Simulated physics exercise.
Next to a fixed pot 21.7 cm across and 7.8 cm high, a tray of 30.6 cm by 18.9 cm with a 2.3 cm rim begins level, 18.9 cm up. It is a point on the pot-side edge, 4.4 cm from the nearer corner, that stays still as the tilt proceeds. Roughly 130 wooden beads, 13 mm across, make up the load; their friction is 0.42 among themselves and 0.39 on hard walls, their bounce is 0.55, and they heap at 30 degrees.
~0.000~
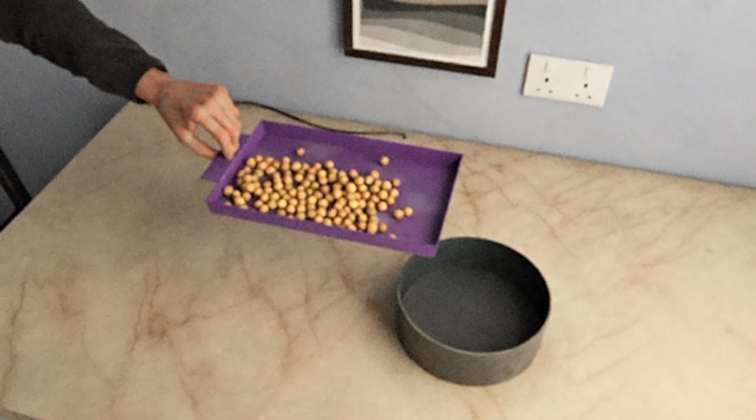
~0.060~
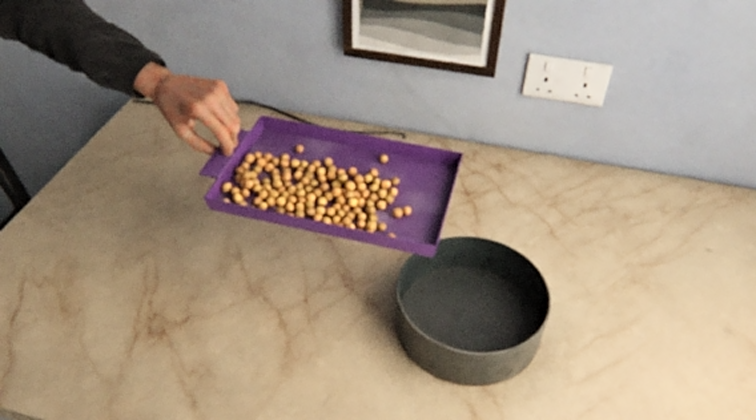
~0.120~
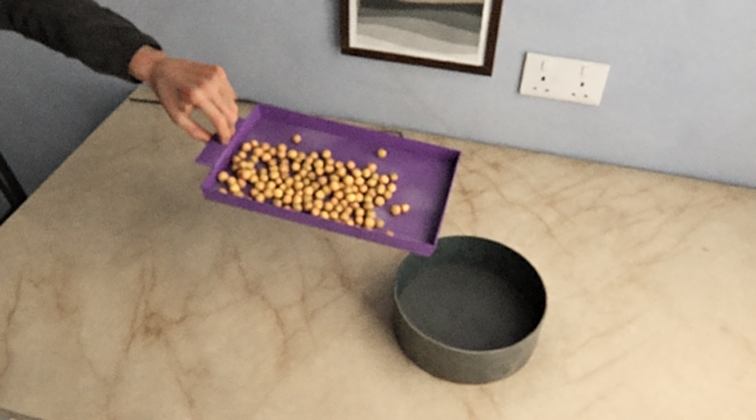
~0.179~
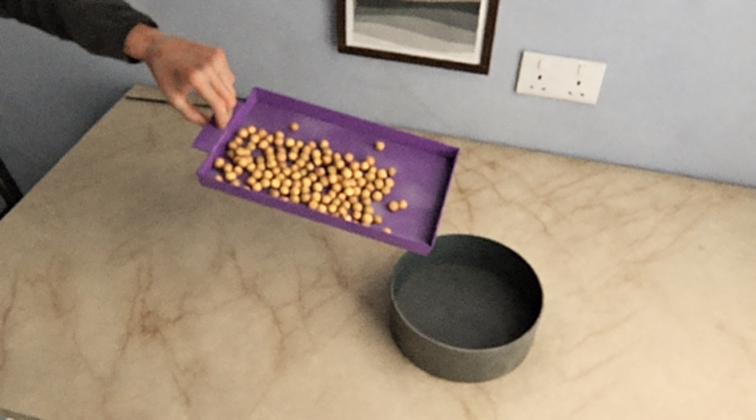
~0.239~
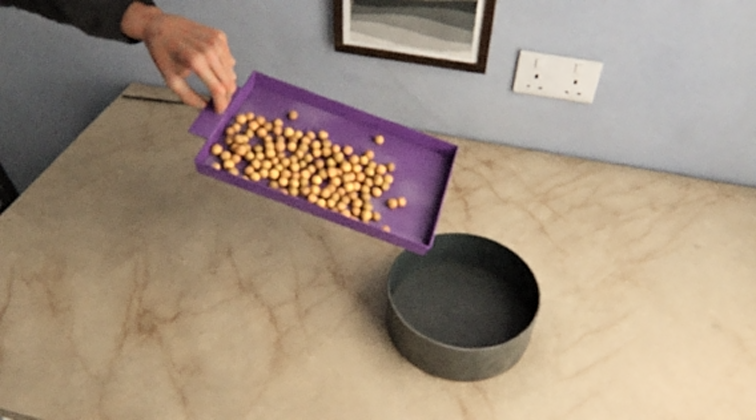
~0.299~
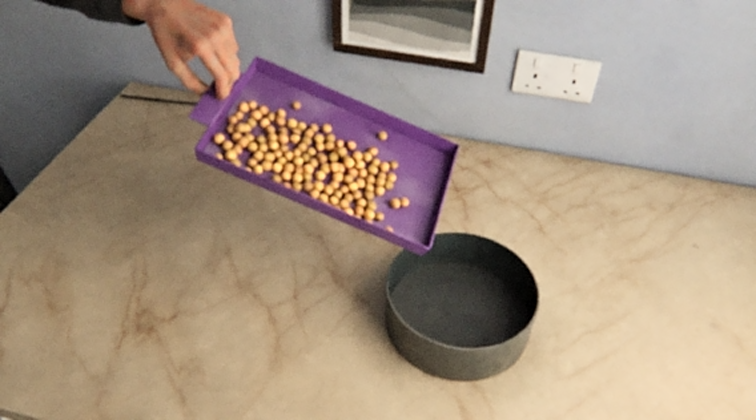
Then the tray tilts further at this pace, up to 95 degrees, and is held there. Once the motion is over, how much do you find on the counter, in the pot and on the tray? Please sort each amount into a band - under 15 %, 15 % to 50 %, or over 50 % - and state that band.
Counter: Under 15 %; pot: Over 50 %; left on the tray: Under 15 %.
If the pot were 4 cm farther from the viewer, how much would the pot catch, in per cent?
My estimate: Some 75 per cent.
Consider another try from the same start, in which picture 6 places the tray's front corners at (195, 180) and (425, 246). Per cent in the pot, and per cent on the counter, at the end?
Pot 55; counter 45.
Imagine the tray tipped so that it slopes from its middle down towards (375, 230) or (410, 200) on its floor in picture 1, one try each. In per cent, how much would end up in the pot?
Roughly 70 per cent on the first try and 80 per cent on the second.
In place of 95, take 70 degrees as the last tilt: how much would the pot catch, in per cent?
In that case it comes to about 10 in a hundred.
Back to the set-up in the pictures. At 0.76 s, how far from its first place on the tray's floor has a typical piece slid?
It has moved some 10 cm from its start.
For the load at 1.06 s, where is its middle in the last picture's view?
Near (430, 196).
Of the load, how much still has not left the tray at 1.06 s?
Estimate: Near 95 in a hundred.
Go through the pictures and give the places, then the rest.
In the first picture, tray tilt 0 degrees, front corners at (209, 200) and (435, 245); middle of the pieces at (318, 196); pot at (474, 291).
In the second picture, tray tilt 1 degrees, front corners at (208, 196) and (434, 245); middle of the pieces at (317, 193).
In the third picture, tray tilt 5 degrees, front corners at (204, 186) and (433, 244), lowest corner right front; middle of the pieces at (314, 186).
In the fourth picture, tray tilt 9 degrees, front corners at (201, 173) and (430, 244), lowest corner right front; middle of the pieces at (312, 178).
In the fifth picture, tray tilt 14 degrees, front corners at (198, 160) and (428, 245), lowest corner right front; middle of the pieces at (311, 169).
In the sixth picture, tray tilt 19 degrees, front corners at (199, 148) and (428, 246), lowest corner right front; middle of the pieces at (313, 163); pot at (463, 286). The tray's pace is about 80 degrees a second.
After 0.76 s, tilt 56 degrees; the tray holds 100 %, the pot 0 %.
Then, at 1.06 s, tilt 80 degrees; the tray holds 95 %, the pot 5 %.
After 1.46 s, tilt 95 degrees; the tray holds 15 %, the pot 70 %.
At rest (2.5 s), counter 0 %, pot 100 %, tray 0 %.
